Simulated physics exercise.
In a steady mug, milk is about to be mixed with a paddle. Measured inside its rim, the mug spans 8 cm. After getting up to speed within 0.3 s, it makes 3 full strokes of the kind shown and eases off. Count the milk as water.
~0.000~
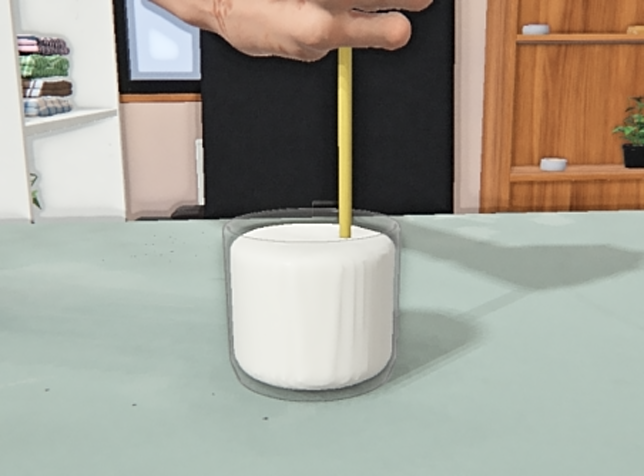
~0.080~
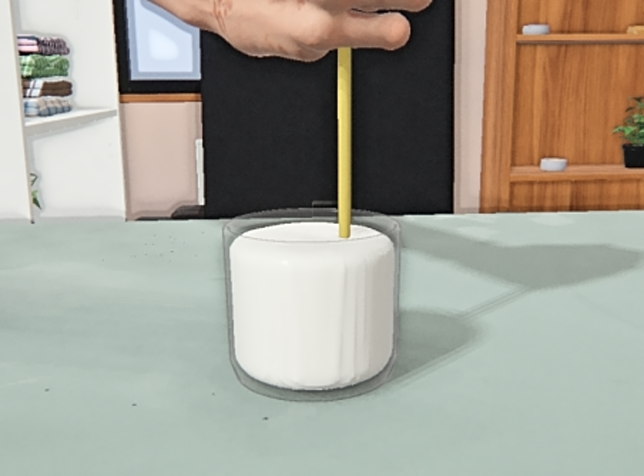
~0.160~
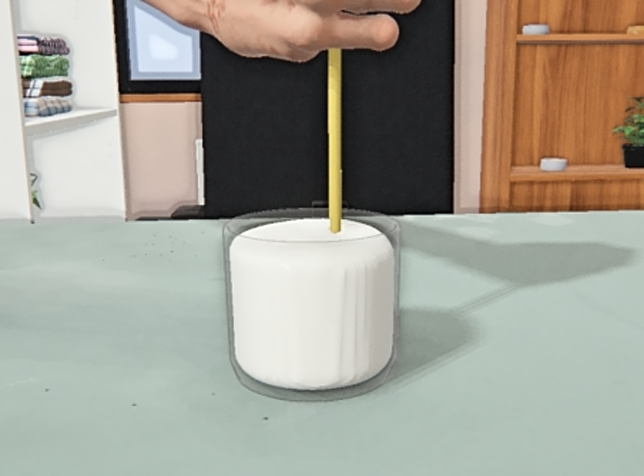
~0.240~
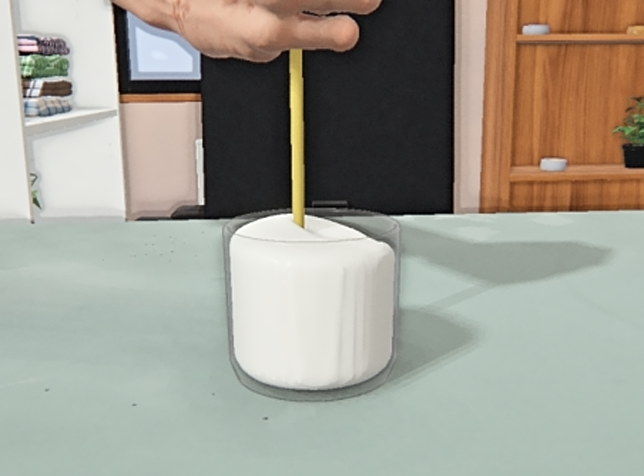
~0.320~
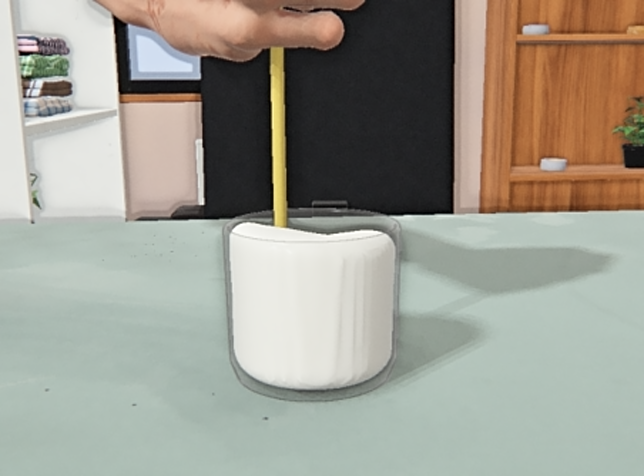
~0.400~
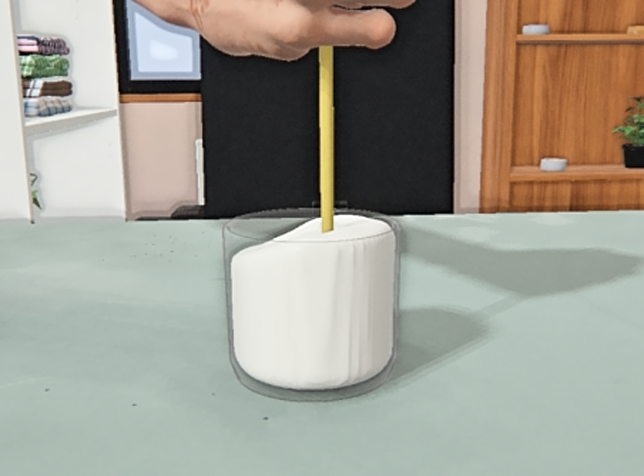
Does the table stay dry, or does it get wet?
It gets wet.
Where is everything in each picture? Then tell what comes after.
In the first picture, the stem is at (345, 93); the milk meets the walls at (229, 242) and (393, 239); the rim runs from (226, 230) to (397, 227).
In the second picture, the stem is at (344, 93); the milk meets the walls at (230, 242) and (393, 239).
In the third picture, the stem is at (335, 92); the milk meets the walls at (231, 241) and (393, 238).
In the fourth picture, the stem is at (297, 93); the milk meets the walls at (229, 235) and (393, 243).
In the fifth picture, the stem is at (278, 94); the milk meets the walls at (229, 226) and (394, 235).
In the sixth picture, the stem is at (326, 93); the milk meets the walls at (231, 253) and (393, 224).
After 0.61 s 3 ml is over the rim.
After 0.82 s 9 ml is over the rim.
After 1.03 s 15 ml is over the rim.
After 1.24 s 18 ml is over the rim.
In the end 18 ml is over the rim.
